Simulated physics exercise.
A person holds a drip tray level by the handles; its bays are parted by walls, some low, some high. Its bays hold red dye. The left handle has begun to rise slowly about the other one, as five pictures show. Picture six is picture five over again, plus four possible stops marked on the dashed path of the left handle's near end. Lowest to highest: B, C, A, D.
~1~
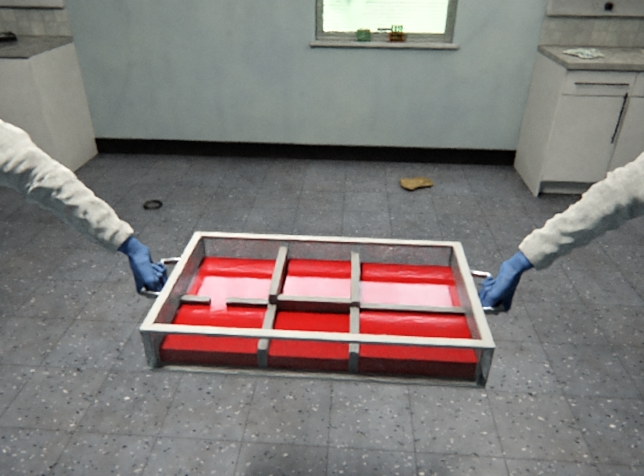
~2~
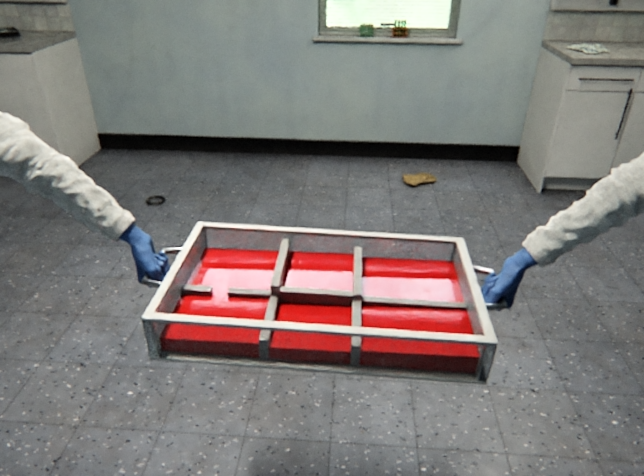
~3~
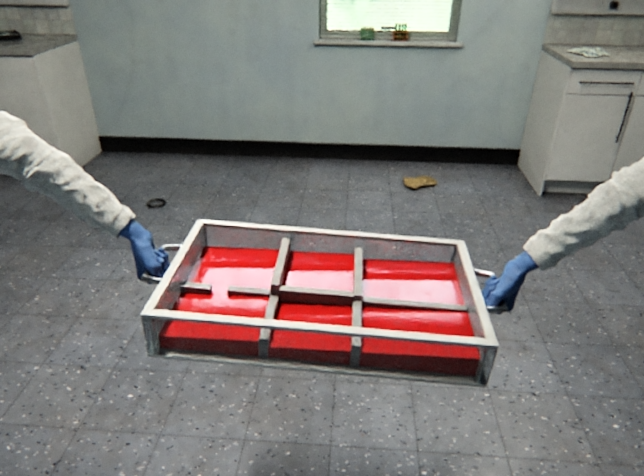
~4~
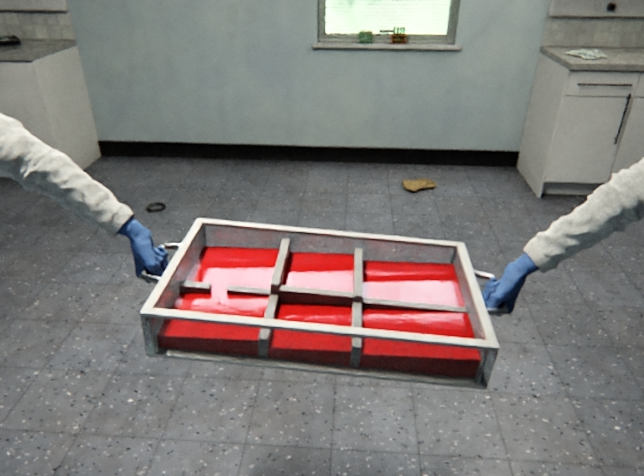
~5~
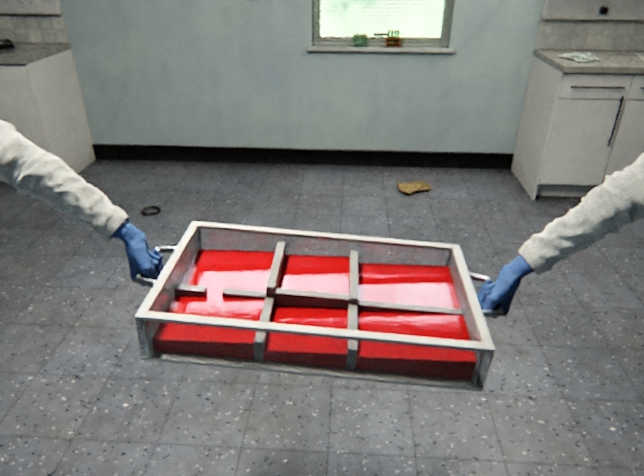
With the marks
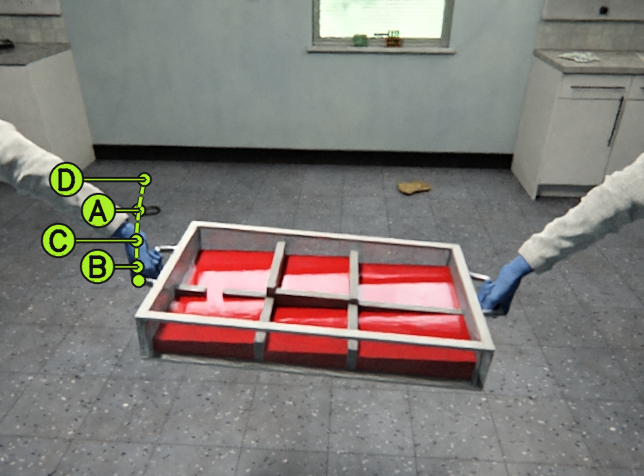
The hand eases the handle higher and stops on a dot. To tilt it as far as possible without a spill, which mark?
Choose A.
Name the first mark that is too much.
Here it is mark D.
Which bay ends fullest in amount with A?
The back right bay.
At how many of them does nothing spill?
Three.
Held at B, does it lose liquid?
No, that is safe.
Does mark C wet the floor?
No, not at all.
On the marked copy, A at (138, 210); B at (137, 266); C at (136, 240); D at (144, 179).
For mark A, nothing spills; the back right bay holds the most.
For mark B, nothing spills; the back right bay holds the most.
For mark C, nothing spills; the back right bay holds the most.
For mark D, about 11 % goes over the rim.
